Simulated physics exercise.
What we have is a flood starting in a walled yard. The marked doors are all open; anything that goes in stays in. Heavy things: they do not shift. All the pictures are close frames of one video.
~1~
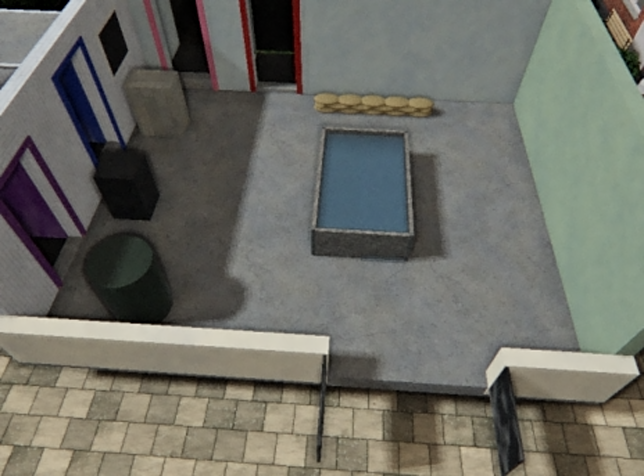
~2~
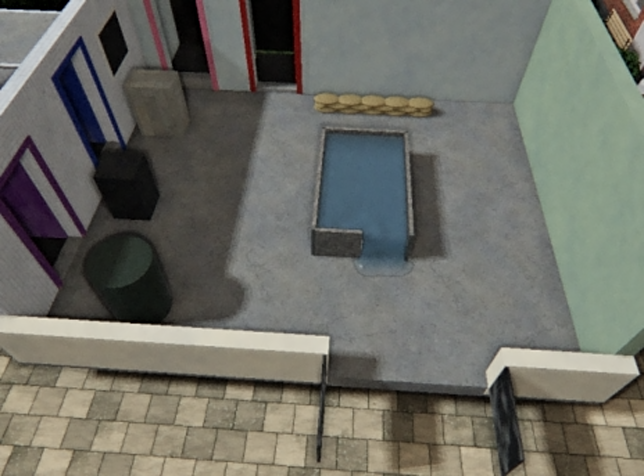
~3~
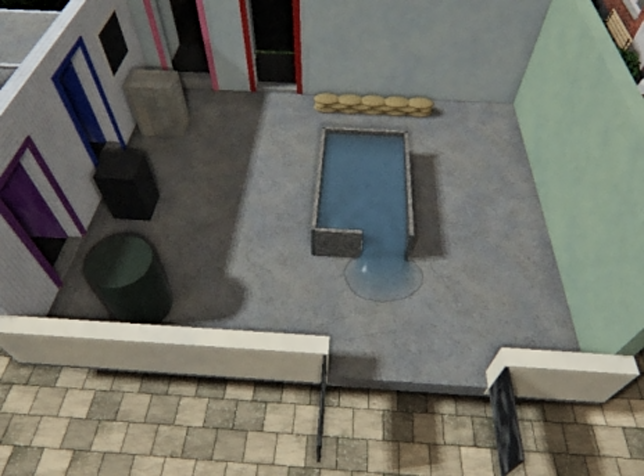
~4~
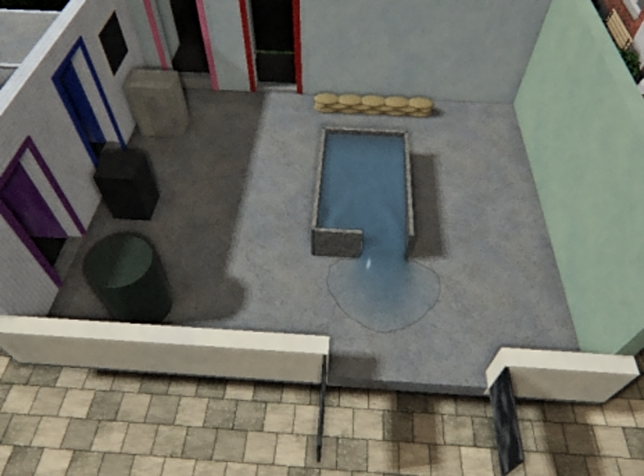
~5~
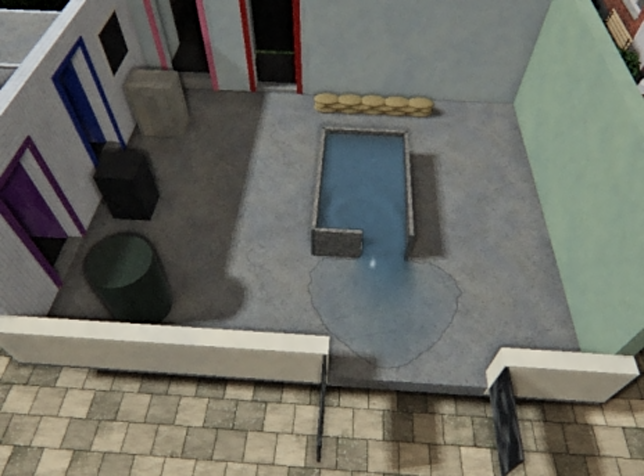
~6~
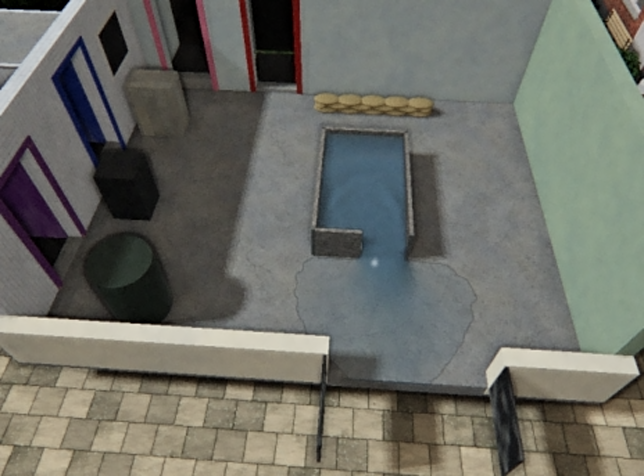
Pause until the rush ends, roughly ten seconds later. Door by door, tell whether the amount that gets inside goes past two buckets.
Door by door: The pink door stays at two buckets or less, the blue door stays at two buckets or less, the purple door stays at two buckets or less, the red door stays at two buckets or less.
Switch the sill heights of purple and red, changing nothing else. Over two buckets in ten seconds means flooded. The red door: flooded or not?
Well, the red door ends up short.
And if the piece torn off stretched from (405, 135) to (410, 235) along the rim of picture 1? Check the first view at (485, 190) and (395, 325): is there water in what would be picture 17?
Taking them in turn: Swamped and untouched.
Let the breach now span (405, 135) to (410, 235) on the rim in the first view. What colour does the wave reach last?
The purple one is last in line.
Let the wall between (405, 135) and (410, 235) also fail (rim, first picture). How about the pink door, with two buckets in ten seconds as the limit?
Honestly, the pink door comes in lower.
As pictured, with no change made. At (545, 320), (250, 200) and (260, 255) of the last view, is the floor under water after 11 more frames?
First swamped, then spared, then spared.
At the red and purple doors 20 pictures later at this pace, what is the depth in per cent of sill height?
Near 0 and 0 per cent, in that order.
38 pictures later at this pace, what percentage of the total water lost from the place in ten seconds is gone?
Around 80 percent.
A moment on, water covers 10 % of the floor; the pink door not reached, the blue door not reached, the purple door not reached, the red door not reached.
Next, water covers 15 % of the floor; the pink door not reached, the blue door not reached, the purple door not reached, the red door not reached.
Then, water covers 20 % of the floor; the pink door not reached, the blue door not reached, the purple door not reached, the red door not reached.
Later, water covers 35 % of the floor; the pink door not reached, the blue door not reached, the purple door wet at the sill, nothing in, the red door not reached.
In the end, water covers 45 % of the floor; the pink door not reached, the blue door not reached, the purple door wet at the sill, nothing in, the red door not reached.
